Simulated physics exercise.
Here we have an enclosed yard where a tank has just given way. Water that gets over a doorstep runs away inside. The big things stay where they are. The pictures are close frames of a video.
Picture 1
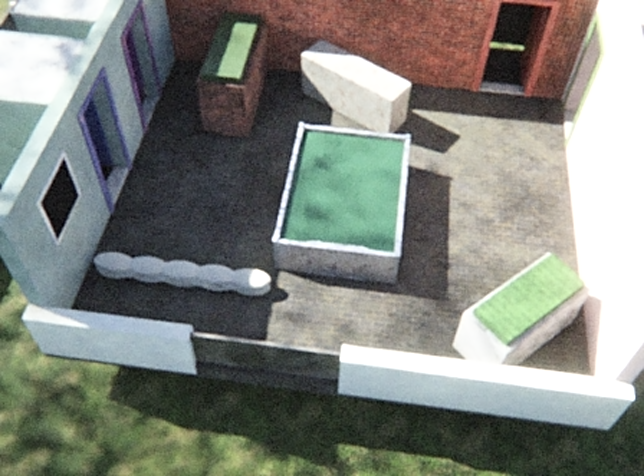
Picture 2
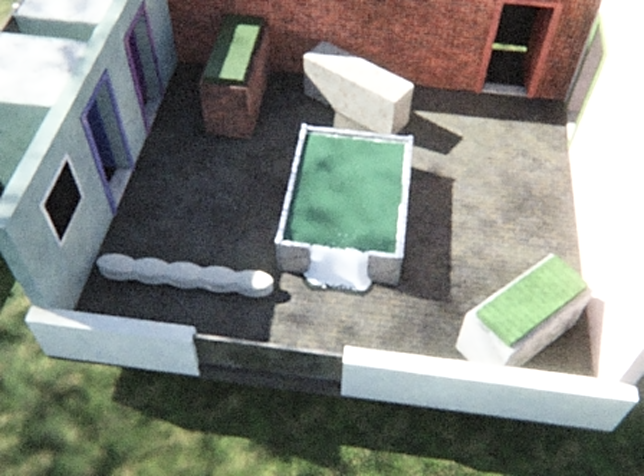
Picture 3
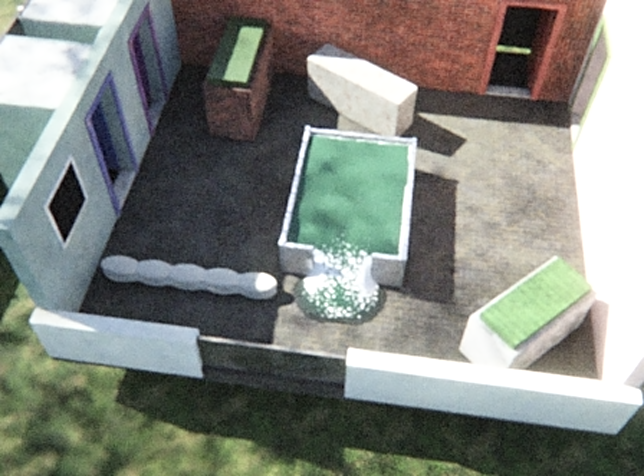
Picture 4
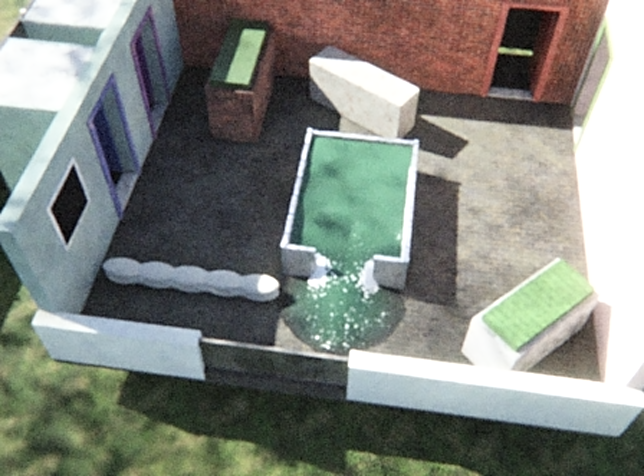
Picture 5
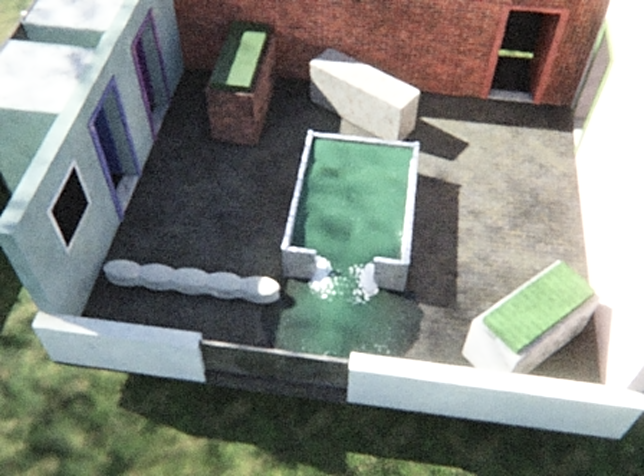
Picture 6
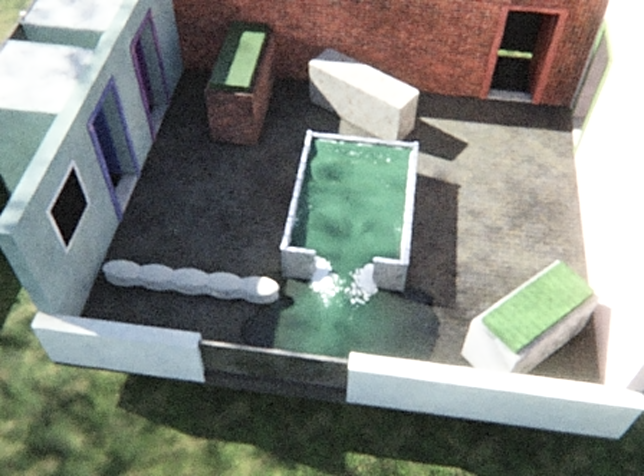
Green water bursts through a gap in the near side of a pale-walled tank, tumbling out in white foam and spreading across the paving toward the low front wall. The enclosed yard is seen from above, the view shifting very slightly. A red brick wall stands behind, with a pale angular block, two green-topped blocks, and a lumpy grey row at left.
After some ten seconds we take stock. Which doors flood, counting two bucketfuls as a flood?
The red door takes more than that; the blue door stays under that; the purple door stays under that; the green door stays under that.
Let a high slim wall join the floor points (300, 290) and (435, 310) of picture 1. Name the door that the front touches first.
First comes the door marked blue.
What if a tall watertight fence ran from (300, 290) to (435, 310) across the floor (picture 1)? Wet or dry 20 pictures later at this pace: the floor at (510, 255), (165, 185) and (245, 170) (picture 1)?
In turn: Wet, awash, clear.
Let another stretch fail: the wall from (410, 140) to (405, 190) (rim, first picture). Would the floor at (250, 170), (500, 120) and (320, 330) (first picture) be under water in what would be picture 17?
As listed: No water, under water, no water.
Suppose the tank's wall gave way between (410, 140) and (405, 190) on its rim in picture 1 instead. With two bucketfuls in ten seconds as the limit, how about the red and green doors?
In short: Red passes that mark, green is over.
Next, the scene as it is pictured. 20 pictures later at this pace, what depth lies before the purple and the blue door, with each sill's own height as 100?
Near 0 and 20 in a hundred.
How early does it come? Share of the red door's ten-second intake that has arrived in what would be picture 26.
I make it 0 per cent.
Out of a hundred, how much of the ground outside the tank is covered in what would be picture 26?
I make it 35 per cent.
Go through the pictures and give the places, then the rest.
The first picture shows still water in the water tank at (346, 189).
In the second picture, the front is at (368, 285), out from the gap at (338, 267).
In the third picture, the front is at (368, 316), out from the gap at (342, 270).
In the fourth picture, water pours out at (344, 272) and has run to (350, 350).
In the fifth picture, water pours out at (344, 273) and has run to a hidden place.
In the sixth picture, the front is at a hidden place, out from the gap at (343, 273).
A moment on, water covers 10 % of the floor; the red door not reached, the blue door not reached, the purple door not reached, the green door not reached.
Next, water covers 20 % of the floor; the red door not reached, the blue door not reached, the purple door not reached, the green door not reached.
Then, water covers 35 % of the floor; the red door not reached, the blue door wet at the sill, nothing in, the purple door not reached, the green door not reached.
Later, water covers 70 % of the floor; the red door not reached, the blue door wet at the sill, nothing in, the purple door wet at the sill, nothing in, the green door wet at the sill, nothing in.
In the end, water covers 90 % of the floor; the red door over two buckets in, the blue door wet at the sill, nothing in, the purple door wet at the sill, nothing in, the green door under two buckets in.
